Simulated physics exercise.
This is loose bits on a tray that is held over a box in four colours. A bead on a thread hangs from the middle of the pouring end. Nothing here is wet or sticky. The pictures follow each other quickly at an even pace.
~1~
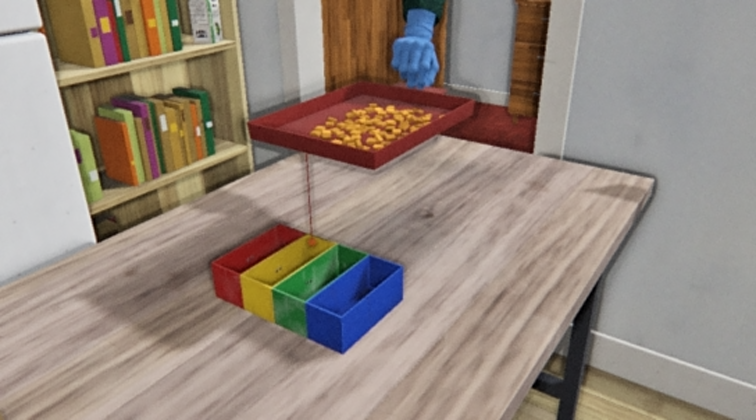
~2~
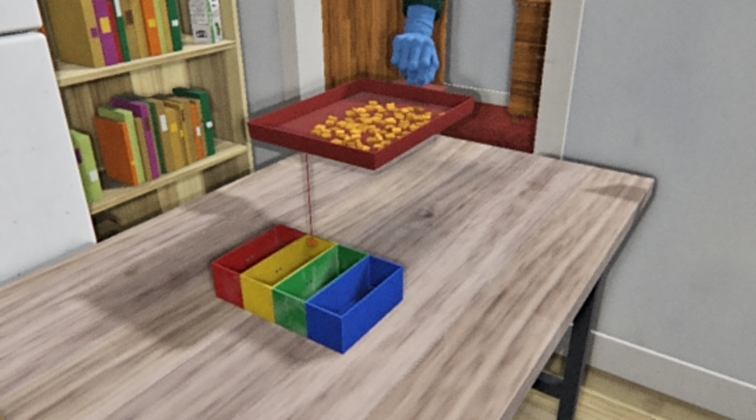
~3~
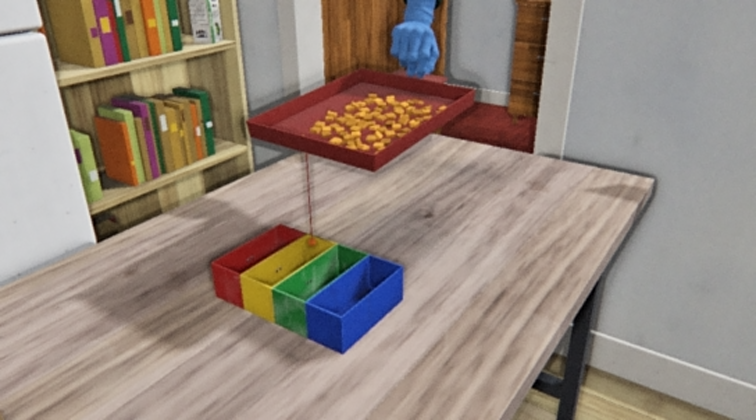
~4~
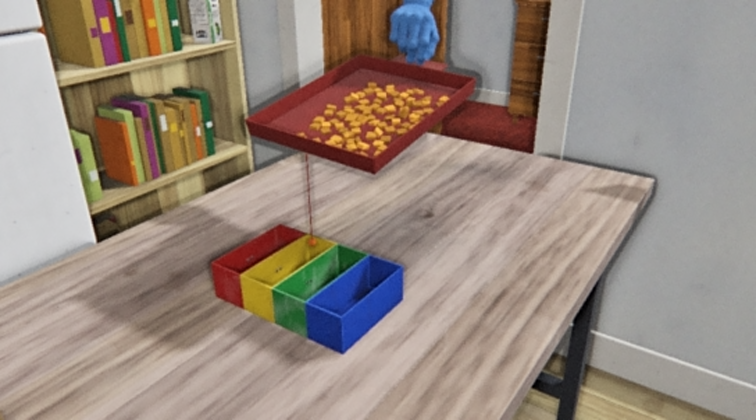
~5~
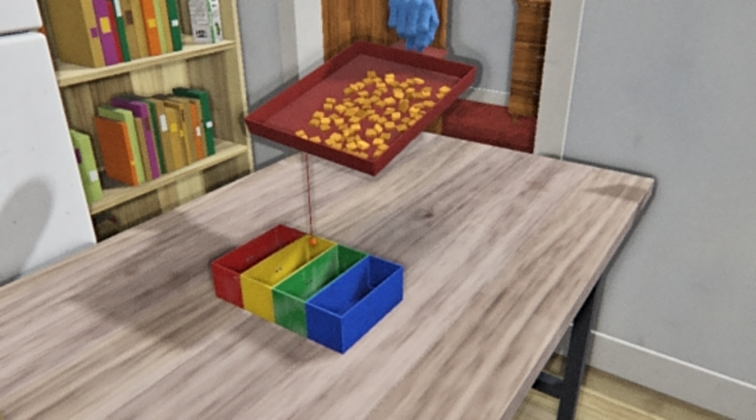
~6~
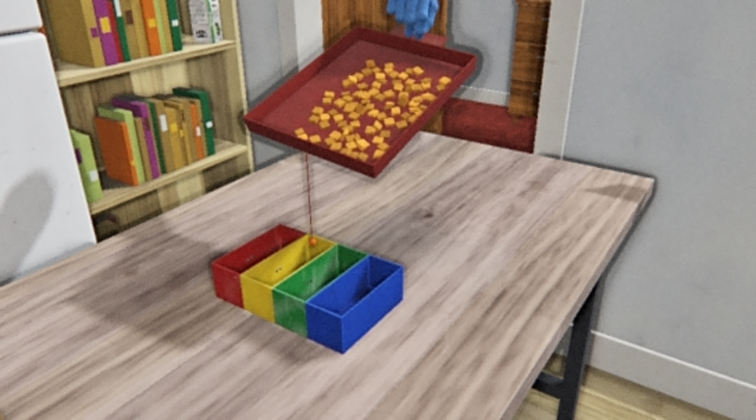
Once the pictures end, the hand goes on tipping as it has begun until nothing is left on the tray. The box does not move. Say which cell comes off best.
It favours the blue compartment.
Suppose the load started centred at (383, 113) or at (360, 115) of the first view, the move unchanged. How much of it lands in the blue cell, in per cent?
The first gives 60 %, the second 60 %.
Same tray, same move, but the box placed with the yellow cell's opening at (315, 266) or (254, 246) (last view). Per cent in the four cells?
Roughly 100 per cent, and 20 per cent.
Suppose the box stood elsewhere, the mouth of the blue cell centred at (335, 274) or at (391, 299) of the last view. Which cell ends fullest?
At the first place that blue cell, at the second the green cell.
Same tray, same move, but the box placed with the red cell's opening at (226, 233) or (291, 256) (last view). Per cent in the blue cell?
About 20 and 0 per cent.
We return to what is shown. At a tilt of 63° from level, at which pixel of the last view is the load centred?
Roughly at (355, 135).
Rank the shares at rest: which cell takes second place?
In second place: That green cell.
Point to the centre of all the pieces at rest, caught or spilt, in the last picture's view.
At about (351, 309).
Soon, tray tipped steeply; all on the tray.
A while on, tray tipped past a quarter turn; most on the tray; about a quarter in the blue cell; a small part in the green cell; a small part falling or outside the box.
Towards the end, tray tipped past a quarter turn; about two thirds in the blue cell; about a third in the green cell; a small part in the yellow cell; a small part falling or outside the box.
Finally, tray tipped past a quarter turn; about two thirds in the blue cell; about a third in the green cell; a small part in the yellow cell; none in the red cell; a stray few outside the box.
